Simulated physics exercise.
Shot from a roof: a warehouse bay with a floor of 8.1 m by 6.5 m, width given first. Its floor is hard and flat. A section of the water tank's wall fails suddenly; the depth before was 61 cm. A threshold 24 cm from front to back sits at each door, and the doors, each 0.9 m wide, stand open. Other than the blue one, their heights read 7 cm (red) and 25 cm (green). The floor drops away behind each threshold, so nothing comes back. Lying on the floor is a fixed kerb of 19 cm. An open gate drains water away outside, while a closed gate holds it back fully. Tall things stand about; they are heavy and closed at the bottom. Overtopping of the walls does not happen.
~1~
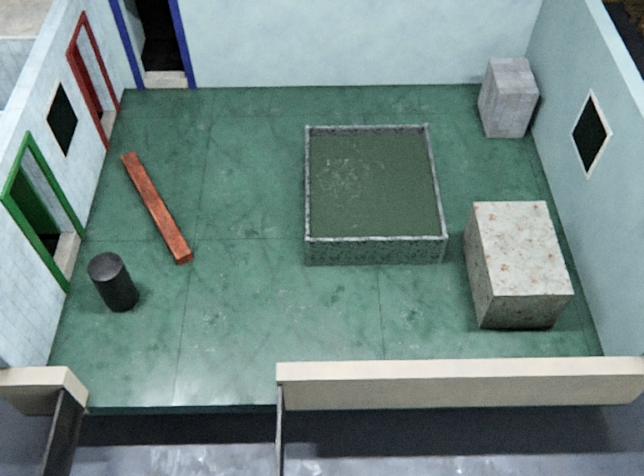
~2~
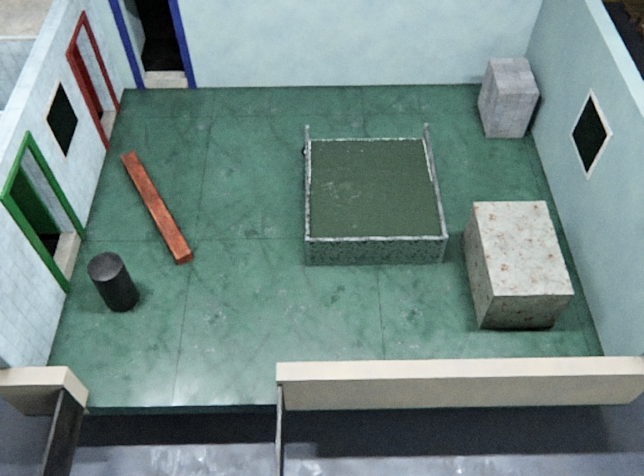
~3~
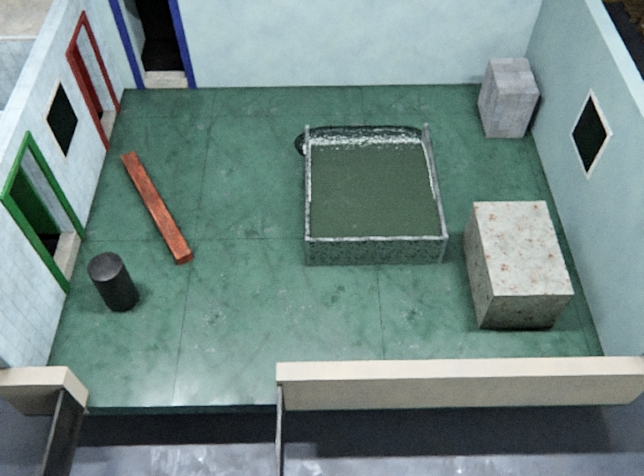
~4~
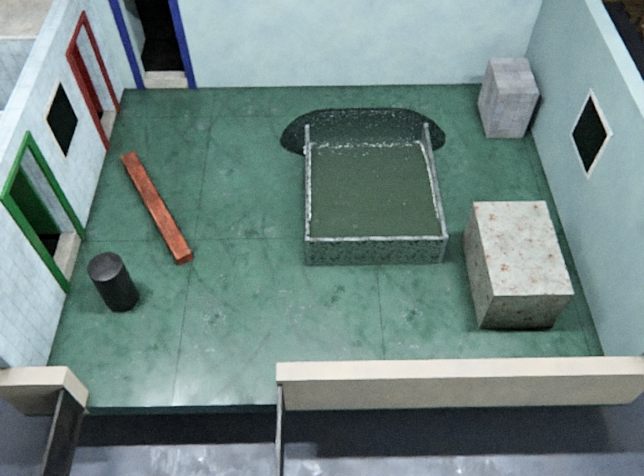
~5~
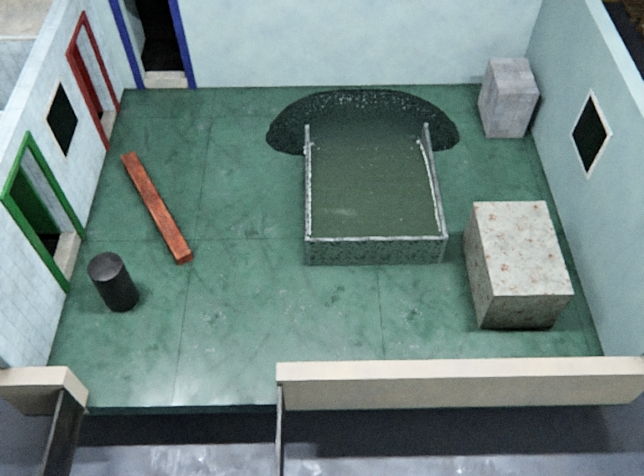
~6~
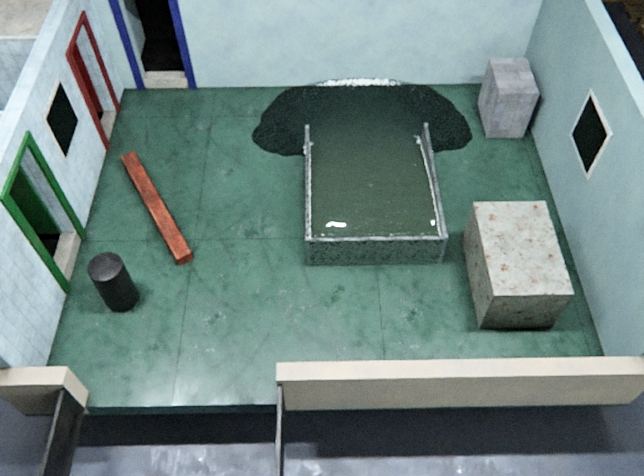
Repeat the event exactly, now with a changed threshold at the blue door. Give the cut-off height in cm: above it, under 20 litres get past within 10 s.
The cut-off is roughly 9 cm.
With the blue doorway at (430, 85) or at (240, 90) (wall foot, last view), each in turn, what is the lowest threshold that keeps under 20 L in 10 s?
In turn: Roughly 23 cm, roughly 9.5 cm.
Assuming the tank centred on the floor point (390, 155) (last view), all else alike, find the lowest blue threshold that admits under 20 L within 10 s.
It should be around 7.5 cm high.
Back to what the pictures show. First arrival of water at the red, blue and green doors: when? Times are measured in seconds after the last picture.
Red: 2.0 s; blue: 1.2 s; green: 3.4 s.
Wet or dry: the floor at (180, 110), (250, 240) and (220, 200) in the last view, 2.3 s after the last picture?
Okay, in order that's got wet, stayed dry and finally stayed dry.
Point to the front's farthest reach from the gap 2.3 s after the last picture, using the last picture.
I'd put the front's tip around (124, 89).
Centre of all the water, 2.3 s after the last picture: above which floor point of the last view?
Centre of mass: About (353, 131) px.
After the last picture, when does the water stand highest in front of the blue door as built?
At roughly 6.0 s.
Then, 0.7 s after the last picture water covers 20 % of the floor, deepest (42 cm) near (352, 91); it has not reached the blue door.
Then, 2.3 s after the last picture water covers 35 % of the floor, deepest (46 cm) near (508, 83); 8 cm at the blue door, 0 litres in over its 23 cm threshold.
Then, 9.3 s after the last picture water covers 95 % of the floor, deepest (10 cm) near (342, 268); 9 cm at the blue door, 0 litres in over its 23 cm threshold.
At the blue door as built, the water peaked near 12 cm, 6.1 s after the last picture.
With a threshold of 8 cm, 31 litres would have come in within the 10 s; with 11 cm, 9 litres. So under 20 litres takes about 9 cm.
